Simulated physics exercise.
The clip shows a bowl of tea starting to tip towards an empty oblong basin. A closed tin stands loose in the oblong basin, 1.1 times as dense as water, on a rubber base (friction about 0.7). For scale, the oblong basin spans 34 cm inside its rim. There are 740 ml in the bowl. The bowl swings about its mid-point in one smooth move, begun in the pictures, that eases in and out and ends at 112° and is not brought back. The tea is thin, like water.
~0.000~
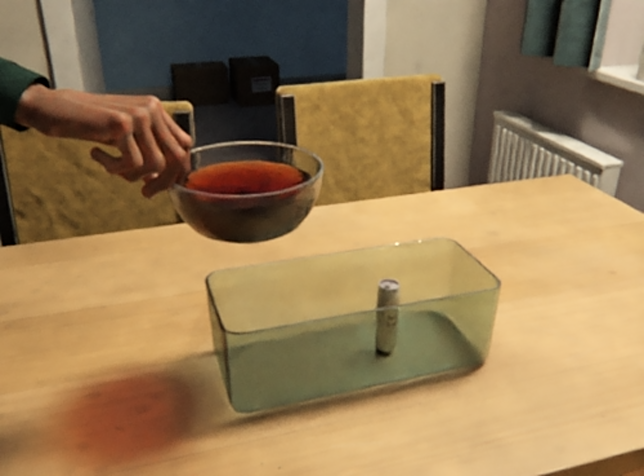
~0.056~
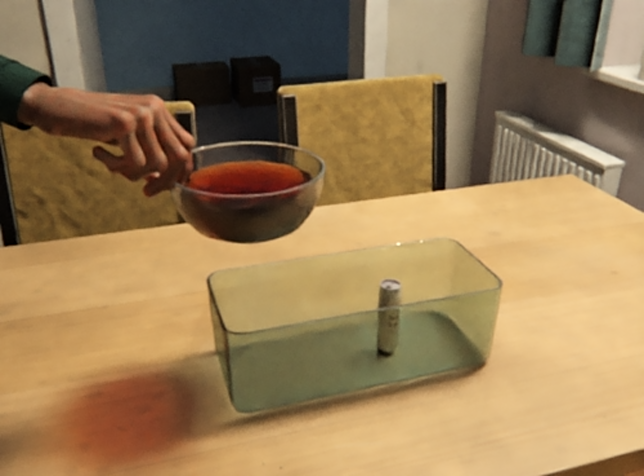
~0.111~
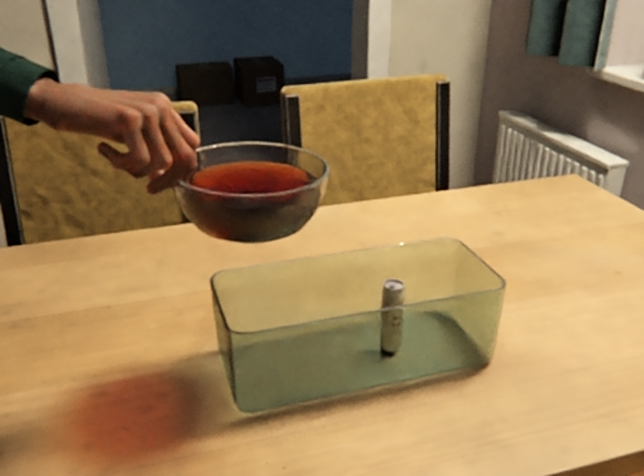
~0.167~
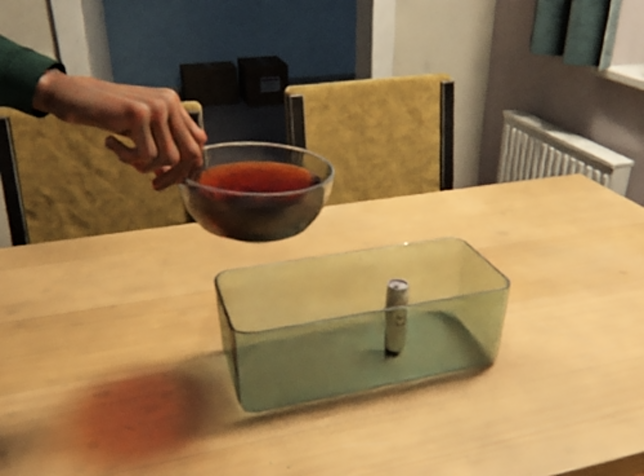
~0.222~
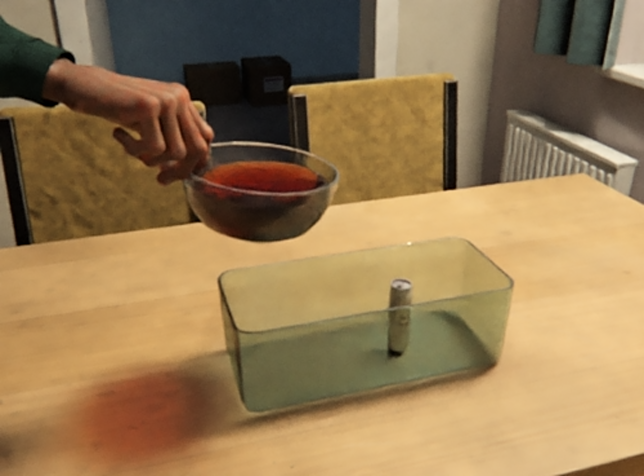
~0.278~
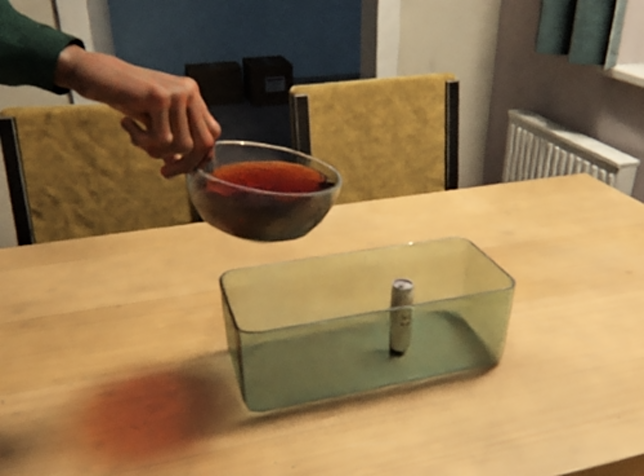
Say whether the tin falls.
It remains upright.
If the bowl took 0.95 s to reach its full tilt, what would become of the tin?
Then it remains upright.
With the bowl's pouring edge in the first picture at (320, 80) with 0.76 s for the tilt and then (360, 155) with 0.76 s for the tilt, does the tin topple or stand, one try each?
First it falls; then it keeps standing.
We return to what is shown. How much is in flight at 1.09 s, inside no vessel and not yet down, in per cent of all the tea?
About 3 per cent.
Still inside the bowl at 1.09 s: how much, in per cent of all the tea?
About 1 per cent.
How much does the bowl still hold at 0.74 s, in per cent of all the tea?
Near 44 in a hundred.
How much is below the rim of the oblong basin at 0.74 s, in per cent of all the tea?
Some 26 per cent.
By 0.74 s the tilt is 66° and 43 per cent is still to pour; the tin stands where it began.
By 1.09 s the tilt is 103° and 1 per cent is still to pour; the tin stands where it began.
By 1.44 s the tilt is 112° and 0 per cent is still to pour; the tin stands where it began.
By 1.83 s the tilt is 112° and 0 per cent is still to pour; the tin stands where it began.
At rest the tin stands where it began.
